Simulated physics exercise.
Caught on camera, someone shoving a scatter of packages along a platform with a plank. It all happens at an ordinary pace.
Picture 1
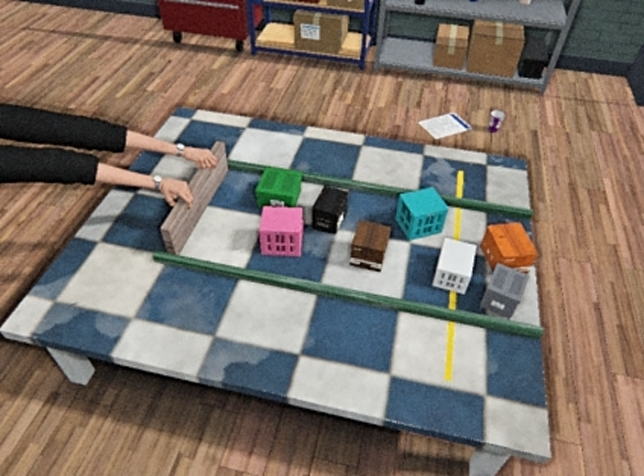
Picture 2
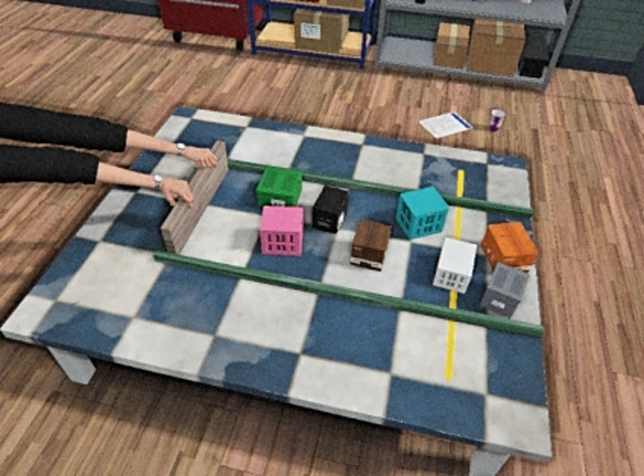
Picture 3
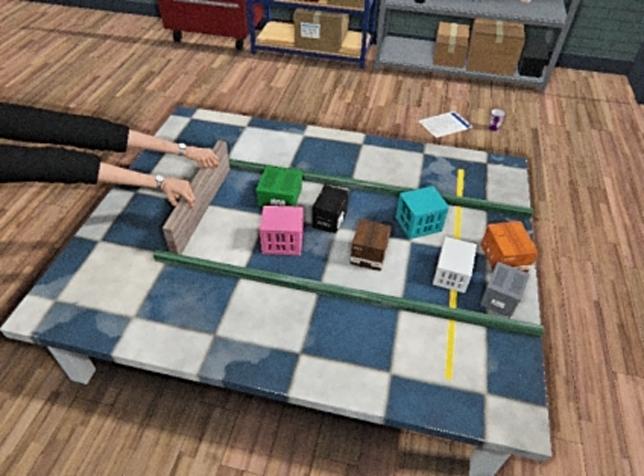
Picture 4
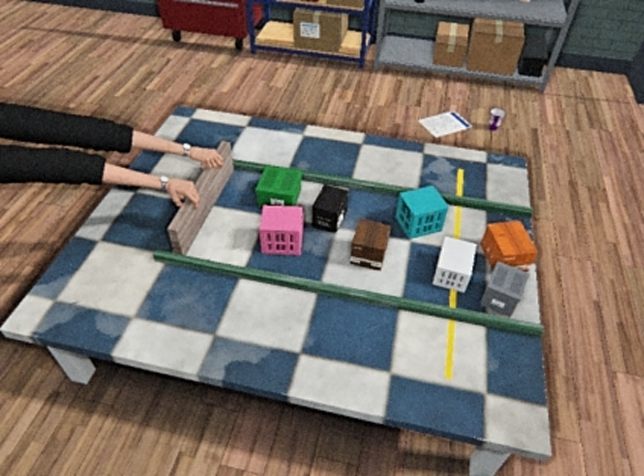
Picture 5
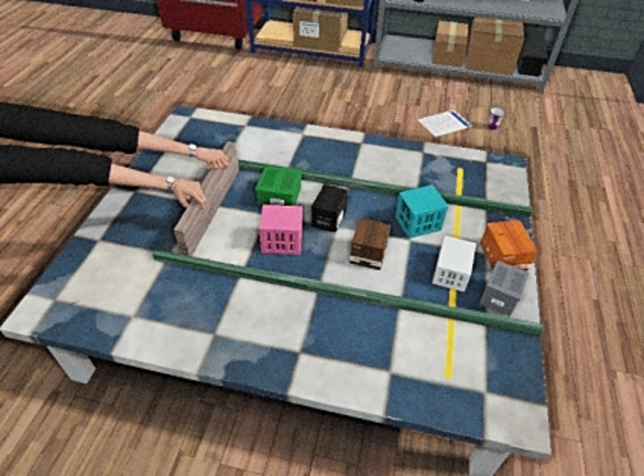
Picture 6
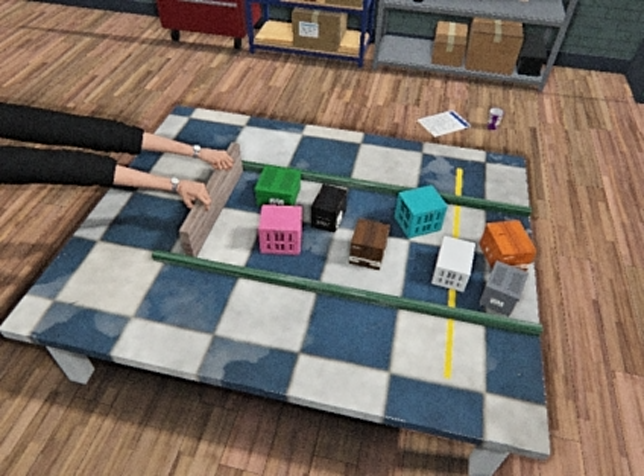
On a blue-and-white checkered table in a workshop-like room, colourful boxes and crates sit scattered between two green rails, some near a yellow line. Two hands reaching from the left slide a plank slightly rightward toward the green and pink ones, while the scattered items stay practically still.
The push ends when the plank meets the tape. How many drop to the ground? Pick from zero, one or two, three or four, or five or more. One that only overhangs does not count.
As it turns out, the number that fall off is three or four.
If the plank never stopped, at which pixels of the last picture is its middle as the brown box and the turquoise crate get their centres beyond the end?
For the brown box at (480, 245), for the turquoise crate at (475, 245).
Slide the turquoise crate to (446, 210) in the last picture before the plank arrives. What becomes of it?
It stays on.
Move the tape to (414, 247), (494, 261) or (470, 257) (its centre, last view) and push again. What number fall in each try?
The counts: 0, 6 and 3.
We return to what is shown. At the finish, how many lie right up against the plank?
It touches 2.
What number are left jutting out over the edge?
That would be 1.
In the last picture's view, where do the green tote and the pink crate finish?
Near (478, 223) and (477, 268).
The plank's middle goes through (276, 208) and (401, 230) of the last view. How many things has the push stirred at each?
First 3, then 8.
Soon after, none off yet; orange box at rest near (507, 247); grey tote at rest near (503, 289); white crate at rest near (454, 263).
After that, none off yet; orange box at rest near (507, 247); grey tote at rest near (503, 289); white crate moving near (456, 264).
In the end, the number that fall off is three or four; gone, white crate, grey tote and orange box.
